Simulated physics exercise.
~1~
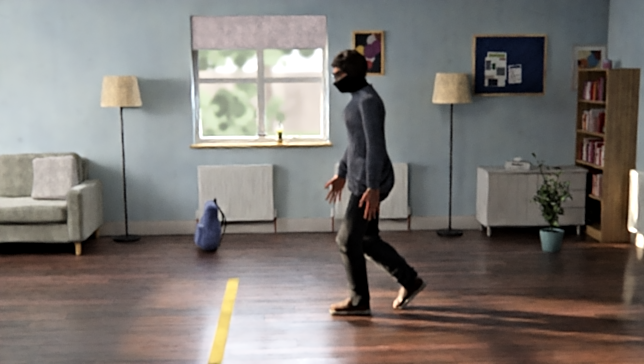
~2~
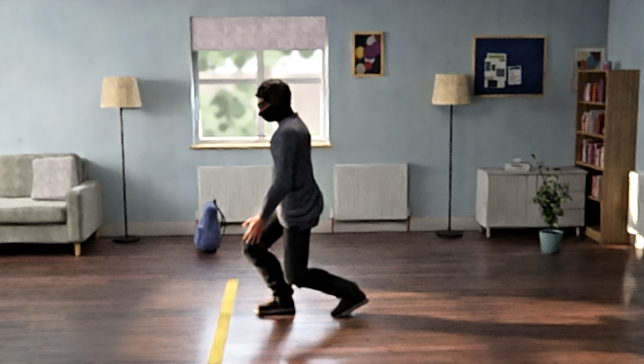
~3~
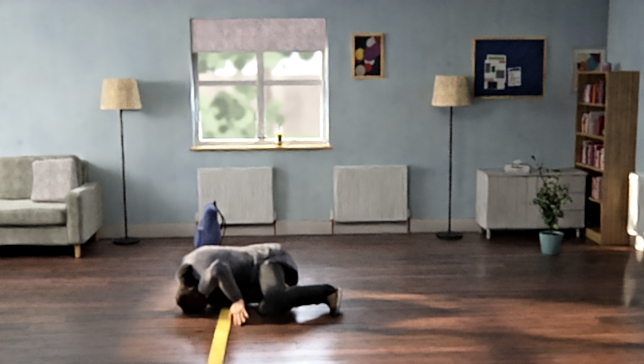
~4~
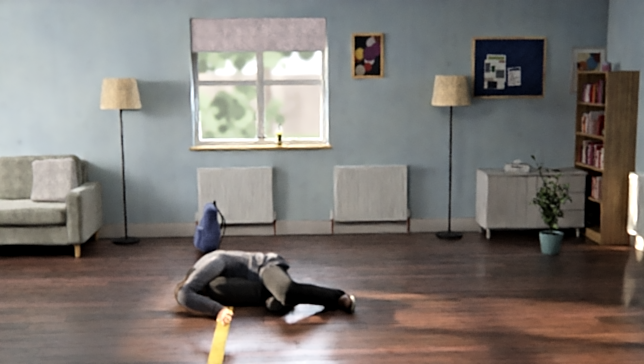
A person in dark clothes and a black face covering strides left, empty-handed, across the dark wooden floor of a blue-walled room, seen from the side by a slightly swaying camera. A grey sofa and lamp stand at left, a blue backpack sits below the window, and a plant and bookcase are at right. Nearing a yellow strip on the floor, the person's knees bend and the body sinks. The person folds forward to the floor, then settles lying on it, head across the strip and hips stopping short, to its right.
